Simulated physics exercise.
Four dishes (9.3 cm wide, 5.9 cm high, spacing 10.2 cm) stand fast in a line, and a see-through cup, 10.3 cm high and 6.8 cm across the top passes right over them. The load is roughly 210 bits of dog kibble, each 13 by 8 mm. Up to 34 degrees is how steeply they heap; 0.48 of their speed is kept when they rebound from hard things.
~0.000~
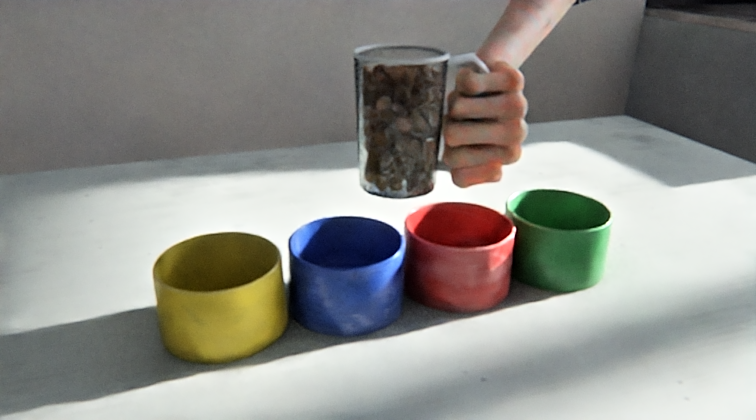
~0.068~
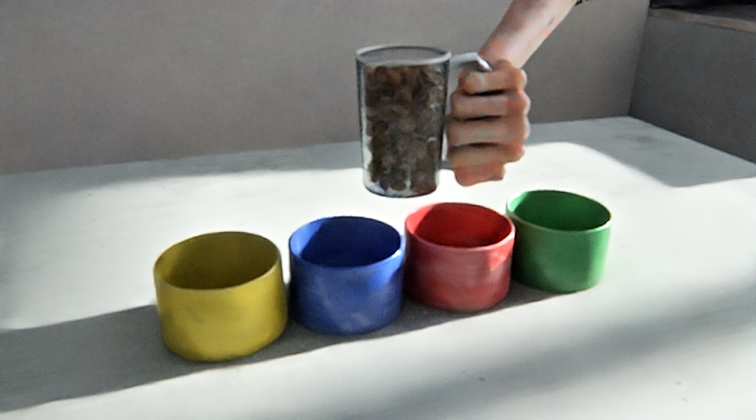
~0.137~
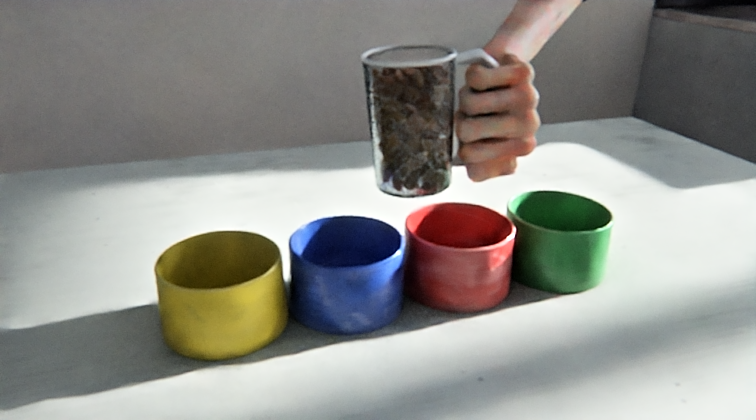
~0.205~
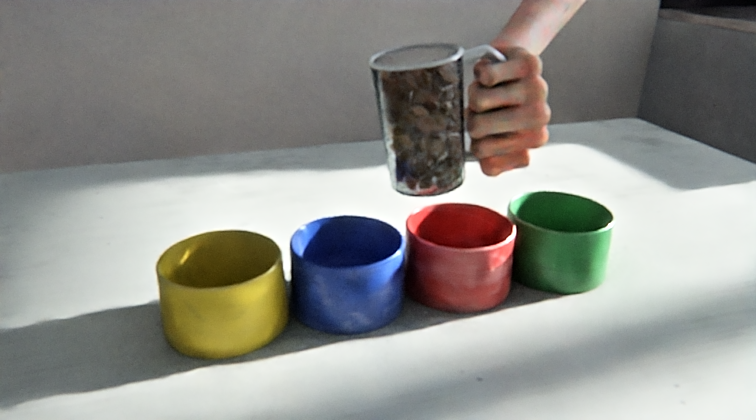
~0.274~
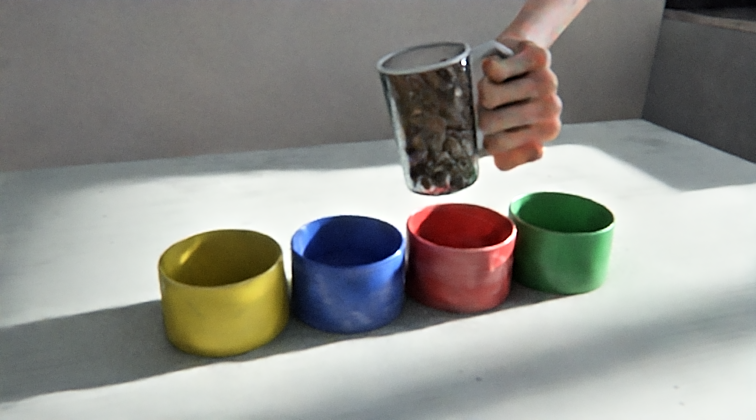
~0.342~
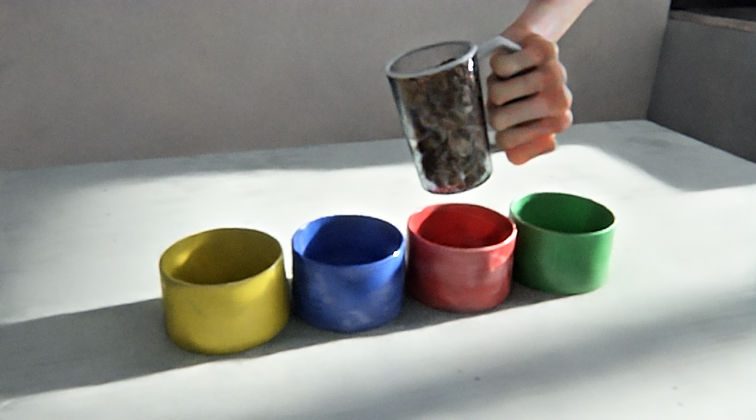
A hand coming in from the upper right holds a clear cup of brown kibble by its handle, above a pale tabletop seen from slightly above against a grey wall. Four round dishes, yellow, blue, red and green from left to right, stand in a row in slanting light and shadow. The hand moves the cup a little rightward while tilting its top to the left, and the view stays nearly still.
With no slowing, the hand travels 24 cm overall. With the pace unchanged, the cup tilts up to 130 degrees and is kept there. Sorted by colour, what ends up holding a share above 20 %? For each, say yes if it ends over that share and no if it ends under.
Red: It will be left with one in five or fewer. Blue: It will be left with one in five or fewer. Green: It will be left with more than one in five. Yellow: It will be left with one in five or fewer. Counter: It will be left with one in five or fewer.
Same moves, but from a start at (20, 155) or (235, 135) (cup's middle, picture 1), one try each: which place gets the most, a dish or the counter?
First try: Blue; second try: Red.
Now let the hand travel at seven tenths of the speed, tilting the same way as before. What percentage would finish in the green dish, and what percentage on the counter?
Green: 80; counter: 10.
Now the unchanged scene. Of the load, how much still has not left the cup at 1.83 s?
Roughly 90 per cent, give or take.
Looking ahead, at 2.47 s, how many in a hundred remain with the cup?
About 0 percent of the load.
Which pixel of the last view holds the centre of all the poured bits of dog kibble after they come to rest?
My guess is close to (561, 240).
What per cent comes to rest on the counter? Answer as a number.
Roughly 0 per cent.
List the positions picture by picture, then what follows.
Cup at (399, 122), tilt 0 degrees, lip at (357, 56), moved 0.0 cm; middle of the pieces at (402, 126); yellow dish at (218, 260); blue dish at (346, 241); red dish at (459, 224); green dish at (558, 209), in the first picture.
Cup at (402, 122), tilt 1 degrees, lip at (359, 57), moved 0.2 cm; middle of the pieces at (404, 126), in the second picture.
Cup at (411, 121), tilt 5 degrees, lip at (365, 61), moved 1.0 cm; middle of the pieces at (414, 125), in the third picture.
Cup at (422, 121), tilt 9 degrees, lip at (373, 65), moved 1.8 cm; middle of the pieces at (425, 124), in the fourth picture.
Cup at (433, 121), tilt 13 degrees, lip at (381, 69), moved 2.7 cm; middle of the pieces at (436, 123), in the fifth picture.
Cup at (444, 120), tilt 17 degrees, lip at (389, 73), moved 3.6 cm; middle of the pieces at (447, 122); yellow dish at (222, 255); blue dish at (348, 239); red dish at (461, 225); green dish at (562, 212). Its pace works out near 60 degrees a second; the hand travels 13 cm a second, in the sixth picture.
Then, at 1.23 s, tilt 69 degrees; cup holds 100 %.
After 1.83 s, tilt 104 degrees; cup holds 90 %, green 10 %.
Then, at 2.47 s, tilt 130 degrees; cup holds 0 %, green 100 %.
At rest (2.9 s), red 0 %, blue 0 %, green 100 %, yellow 0 %, counter 0 %.
